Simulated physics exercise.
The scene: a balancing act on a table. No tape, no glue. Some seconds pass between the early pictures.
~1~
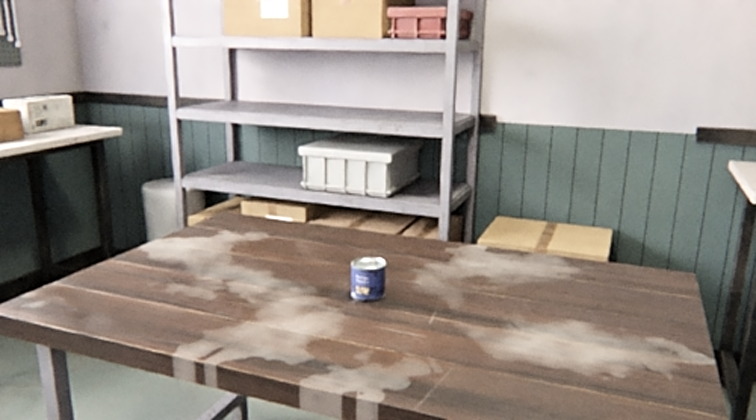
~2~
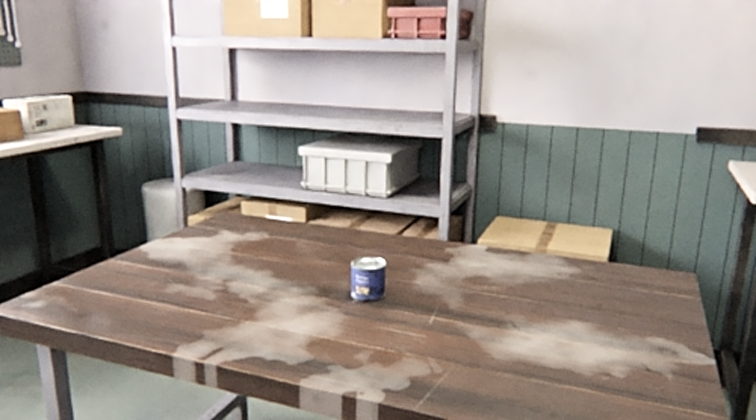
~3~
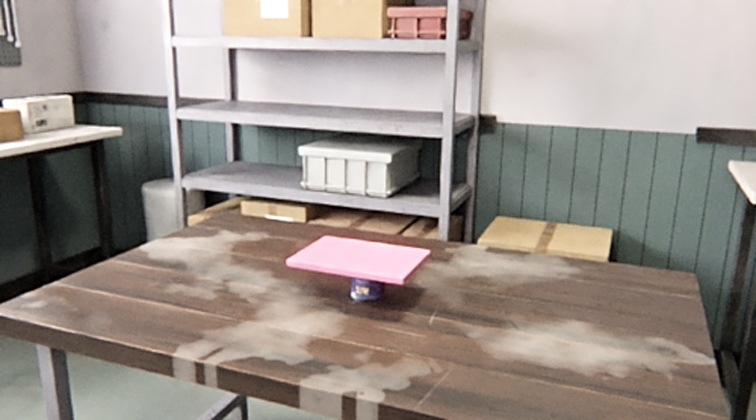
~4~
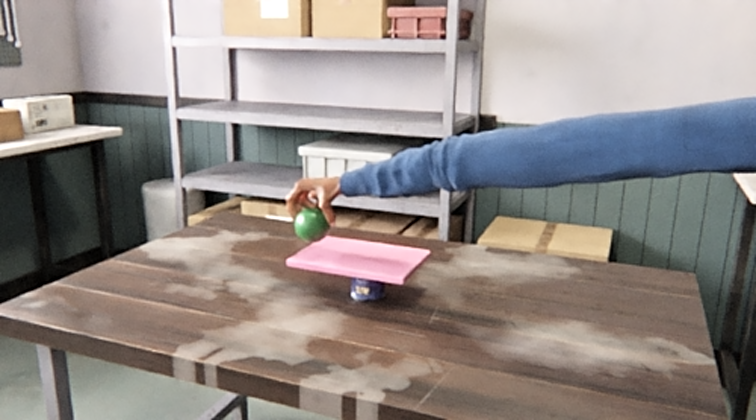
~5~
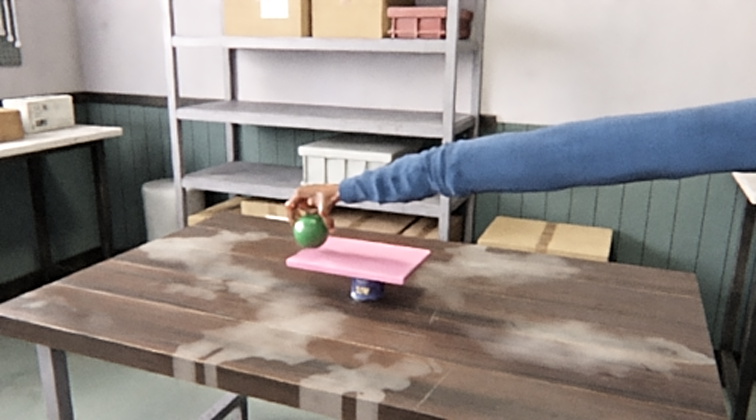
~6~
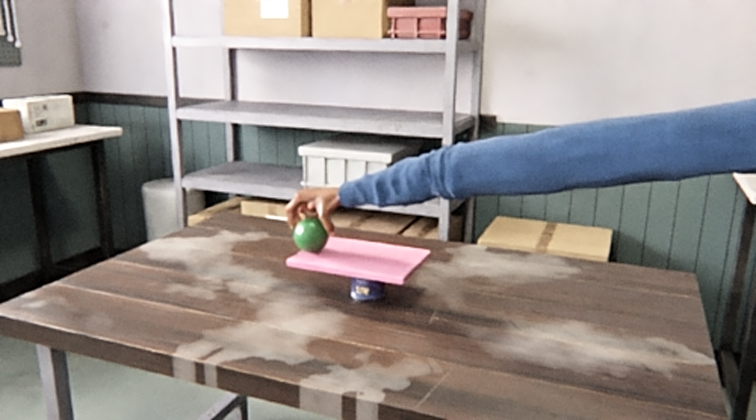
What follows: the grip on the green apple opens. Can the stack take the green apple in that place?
In the end the stack gives way.
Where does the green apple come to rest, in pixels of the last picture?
At about (288, 269).
Then, 0.30 s after the last picture, green apple now fallen; pink lid tipped 39° from how it was.
Then, 0.40 s after the last picture, pink lid tipped 42° from how it was.
Then, 1.20 s after the last picture, pink lid tipped 34° from how it was.
At rest, fallen, green apple; left askew, pink lid; blue tin in place. Seen from the same camera at the end, green apple near (288, 269). The stack loses its balance.
